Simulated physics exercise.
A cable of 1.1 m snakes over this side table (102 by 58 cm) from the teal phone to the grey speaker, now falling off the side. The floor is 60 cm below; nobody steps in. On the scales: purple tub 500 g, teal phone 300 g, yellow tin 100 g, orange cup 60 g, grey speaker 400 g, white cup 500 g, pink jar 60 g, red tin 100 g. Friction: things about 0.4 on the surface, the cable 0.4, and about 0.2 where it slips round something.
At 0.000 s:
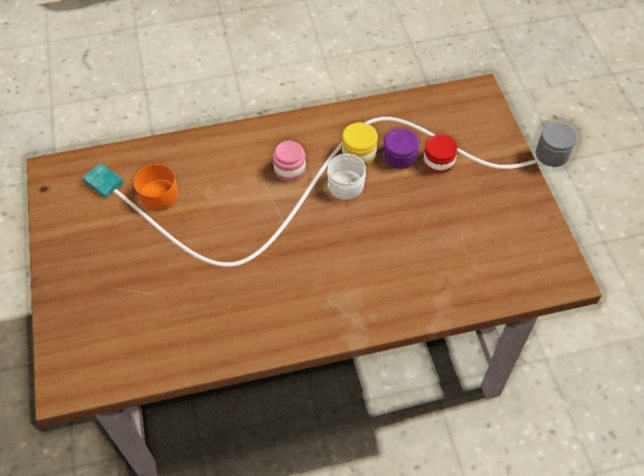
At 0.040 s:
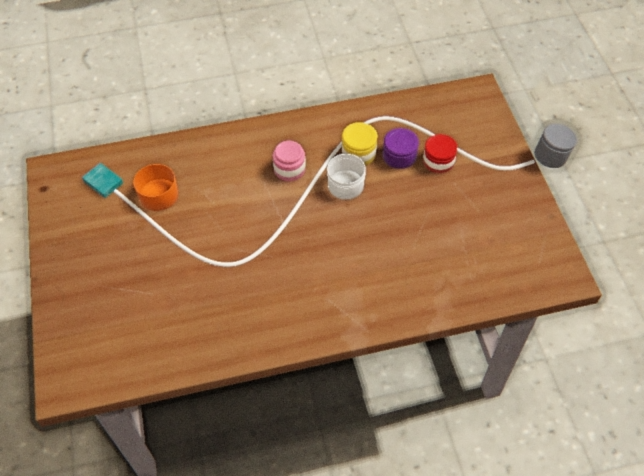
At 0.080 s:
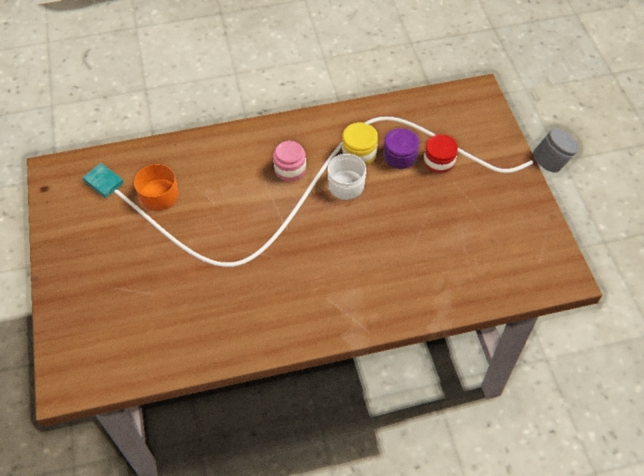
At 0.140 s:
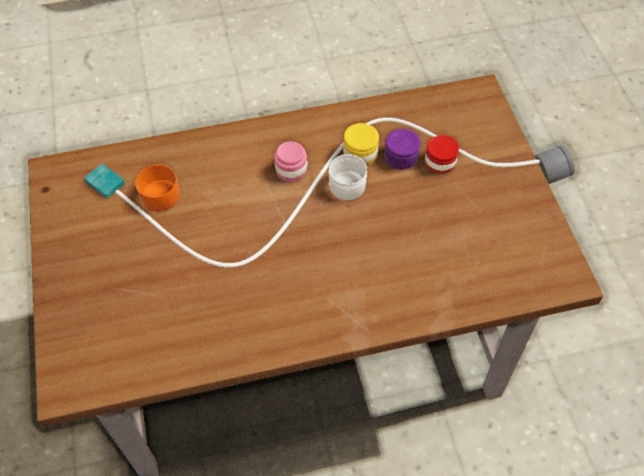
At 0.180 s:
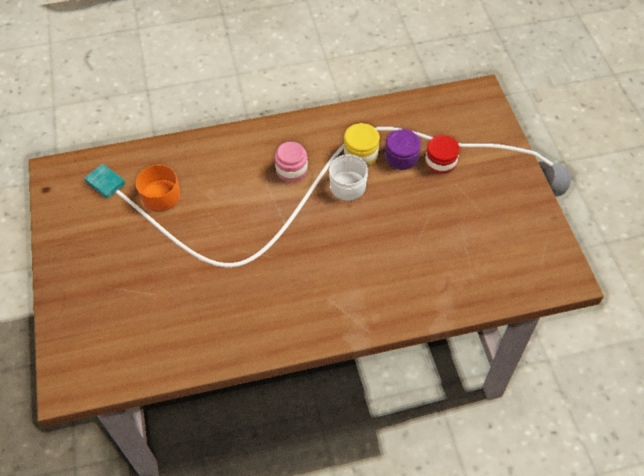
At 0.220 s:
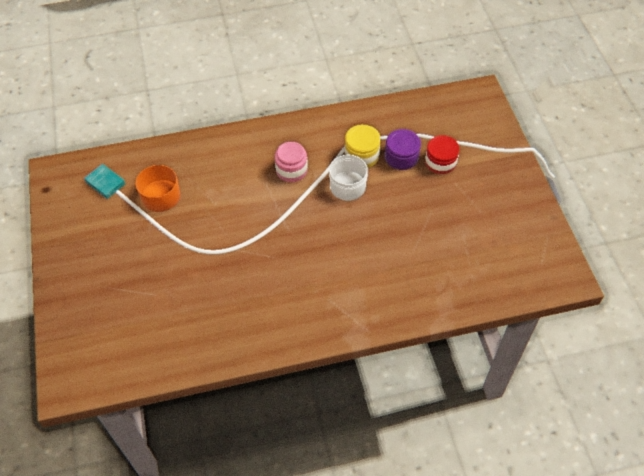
We see a wooden table with small tubs, a cup and a teal phone joined by a white cable to a grey cylinder, which tilts over the right edge and drops from view, pulling the cable straighter among the still containers.
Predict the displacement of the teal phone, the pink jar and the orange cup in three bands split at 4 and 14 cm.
Result: Teal phone travels a long way, pink jar ends far away, orange cup reaches the top band.
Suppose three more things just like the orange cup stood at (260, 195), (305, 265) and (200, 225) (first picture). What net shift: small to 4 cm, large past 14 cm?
In turn: Large, small, large.
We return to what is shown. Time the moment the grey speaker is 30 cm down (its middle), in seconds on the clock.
About: 0.32 s.
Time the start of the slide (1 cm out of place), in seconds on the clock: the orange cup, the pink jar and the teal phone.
About: Orange cup 0.32 s, pink jar 0.32 s, teal phone 0.36 s.
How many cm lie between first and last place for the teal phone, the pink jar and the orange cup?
Teal phone 25 cm, pink jar over the edge, orange cup over the edge.
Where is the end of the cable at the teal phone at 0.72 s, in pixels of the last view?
At about (239, 180).
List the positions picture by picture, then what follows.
In the first frame, teal phone (102, 178); pink jar (289, 151); orange cup (154, 180); cable runs through (482, 162) (388, 119) (318, 176) (254, 256) (157, 227).
In the second frame, grey speaker (559, 136); cable runs through (482, 163) (318, 176) (157, 227).
In the third frame, grey speaker (555, 151); cable runs through (482, 163) (318, 176) (158, 227).
In the fourth frame, grey speaker (554, 165); cable runs through (485, 163) (319, 177) (159, 227).
In the fifth frame, grey speaker (549, 179); cable runs through (504, 147) (320, 177) (159, 227).
In the sixth frame, teal phone (104, 179); pink jar (291, 152); orange cup (156, 181); cable runs through (532, 150) (261, 235) (160, 227).
After 0.5 s, the cable's tail end at (162, 170); orange cup 22 cm off its start, pink jar 12 cm off its start, teal phone 9 cm off its start.
After 0.7 s, the cable's tail end at (239, 180); orange cup over the edge, teal phone 24 cm off its start, pink jar over the edge.
After 1.0 s, the cable's tail end at (248, 180); orange cup over the edge, pink jar over the edge, teal phone 26 cm off its start at (232, 170).
After 1.2 s, the cable's tail end at (248, 180); orange cup over the edge, pink jar over the edge, teal phone 26 cm off its start.
After 2.4 s, the cable's tail end at (248, 180); orange cup over the edge, pink jar over the edge, teal phone 26 cm off its start at (232, 170), grey speaker over the edge.
